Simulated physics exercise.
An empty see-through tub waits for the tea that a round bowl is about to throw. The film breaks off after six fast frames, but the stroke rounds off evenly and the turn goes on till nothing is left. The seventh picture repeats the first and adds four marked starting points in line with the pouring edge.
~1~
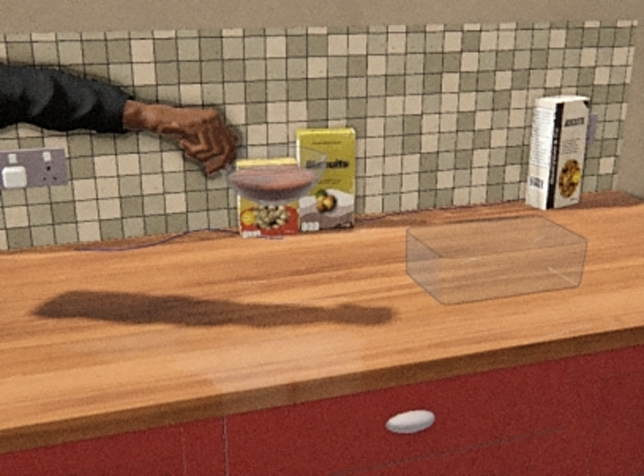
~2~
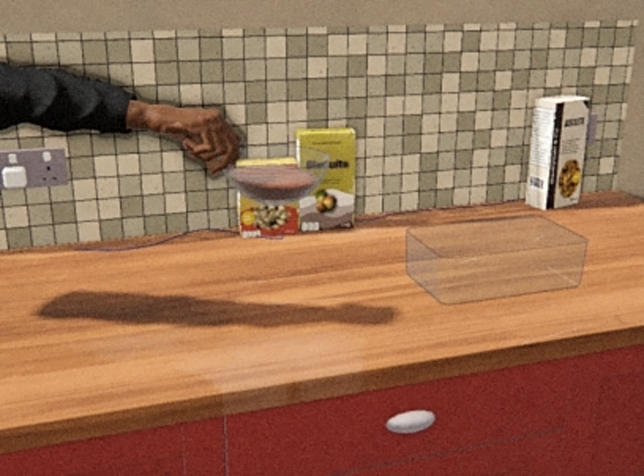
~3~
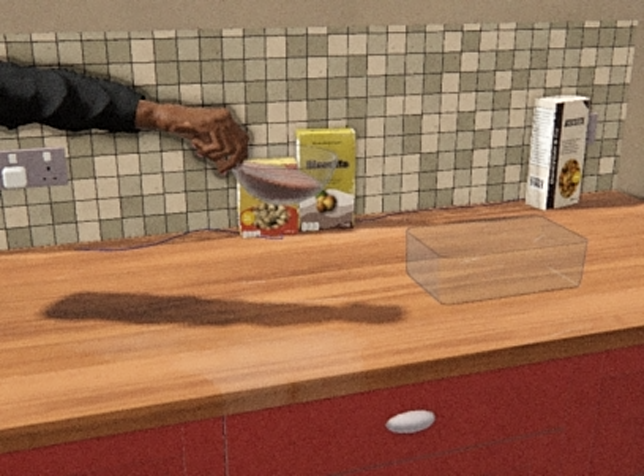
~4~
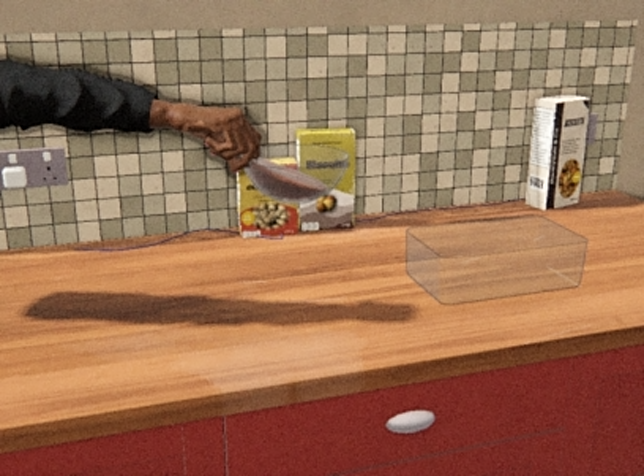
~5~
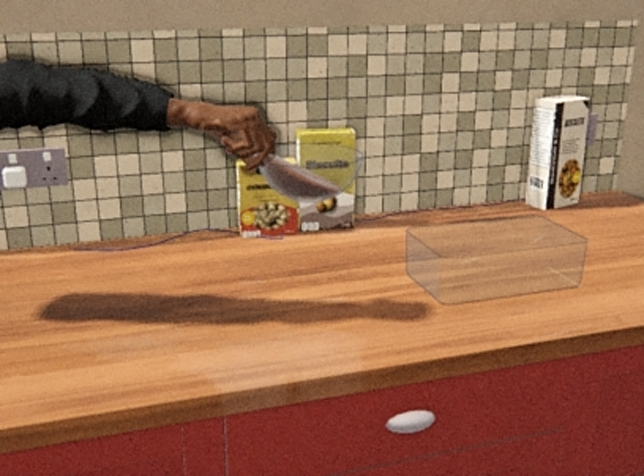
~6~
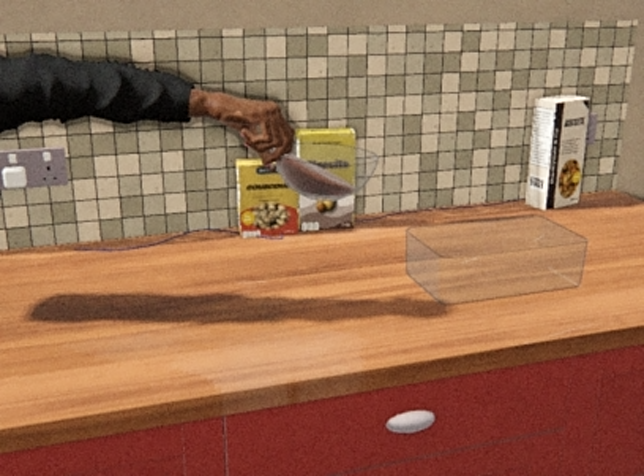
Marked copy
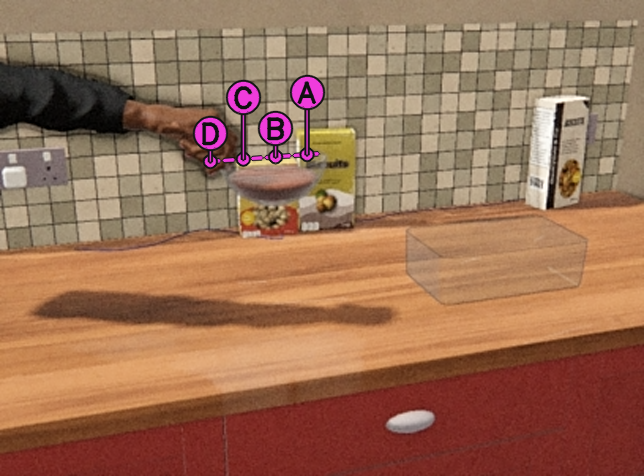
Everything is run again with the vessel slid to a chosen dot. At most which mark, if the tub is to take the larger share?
That is place A.
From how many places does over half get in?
One of the four.
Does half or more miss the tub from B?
Yes, that goes wrong.
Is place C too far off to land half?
Yes, that goes wrong.
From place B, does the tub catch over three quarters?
No, it does not.
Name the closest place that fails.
B it is.
On the marked copy, A at (307, 154); B at (275, 156); C at (243, 159); D at (210, 161).
If A is chosen, about 62 % lands in the tub, 32 % falls short and 6 % goes beside or beyond.
If B is chosen, about 37 % lands in the tub, 58 % falls short and 5 % goes beside or beyond.
If C is chosen, about 11 % lands in the tub, 87 % falls short.
If D is chosen, about 0 % lands in the tub, 100 % falls short.
